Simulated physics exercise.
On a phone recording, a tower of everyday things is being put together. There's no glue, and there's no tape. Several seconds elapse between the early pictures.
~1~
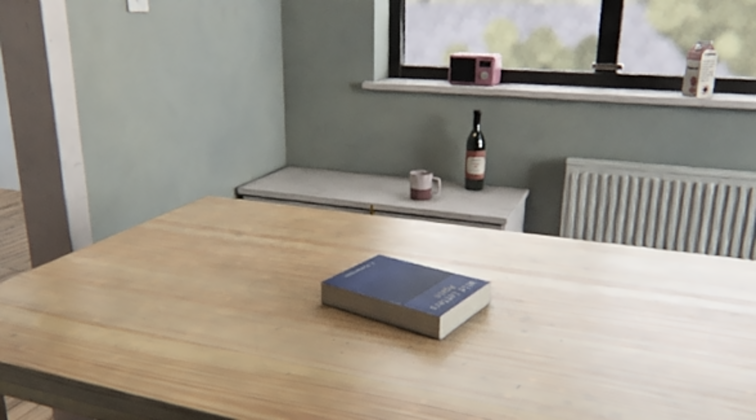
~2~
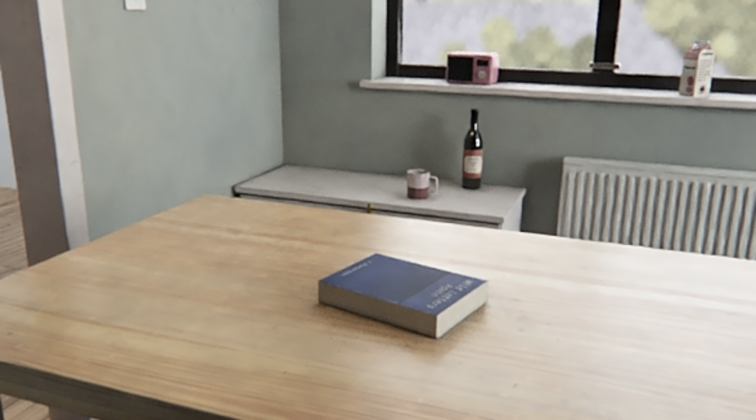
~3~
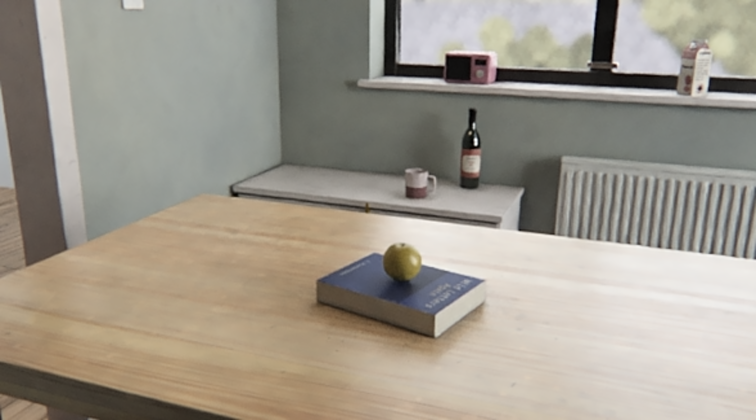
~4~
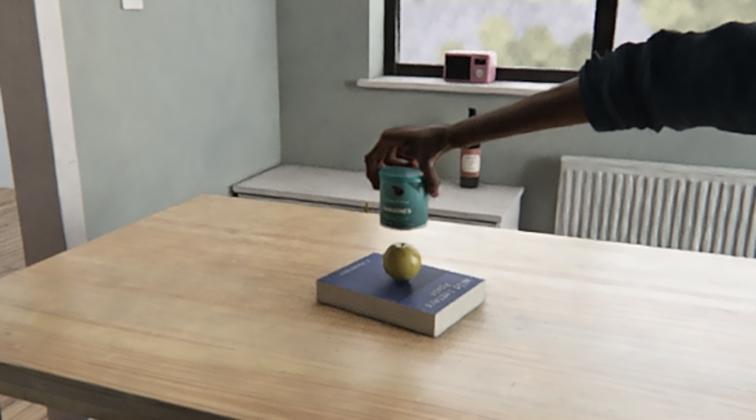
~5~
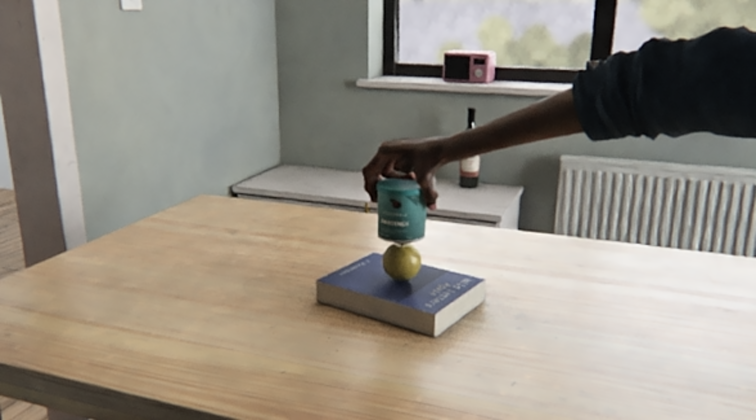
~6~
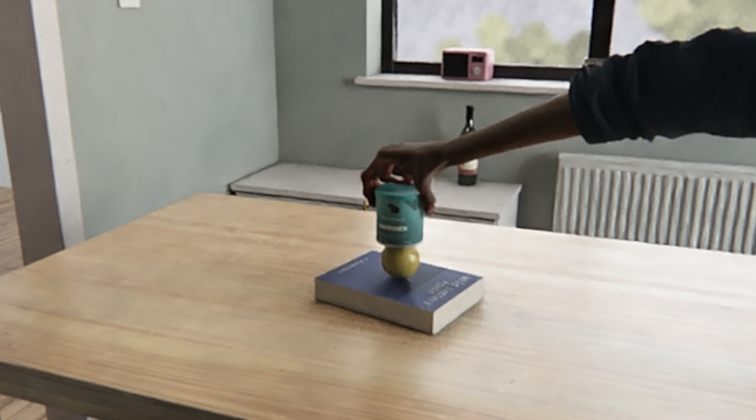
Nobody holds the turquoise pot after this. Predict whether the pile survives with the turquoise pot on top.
The pile will not stay secure.
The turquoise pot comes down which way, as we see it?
As we see it, to our left.
Then, 0.70 s later than the last frame, turquoise pot tilted by 60° near (362, 225).
Then, 0.90 s later than the last frame, turquoise pot now fallen.
Then, 1.40 s later than the last frame, things are still on the move.
When it is over, fallen, turquoise pot; the other 2 as before. End places, in pixels of the last picture, turquoise pot near (245, 263). The pile gives way.
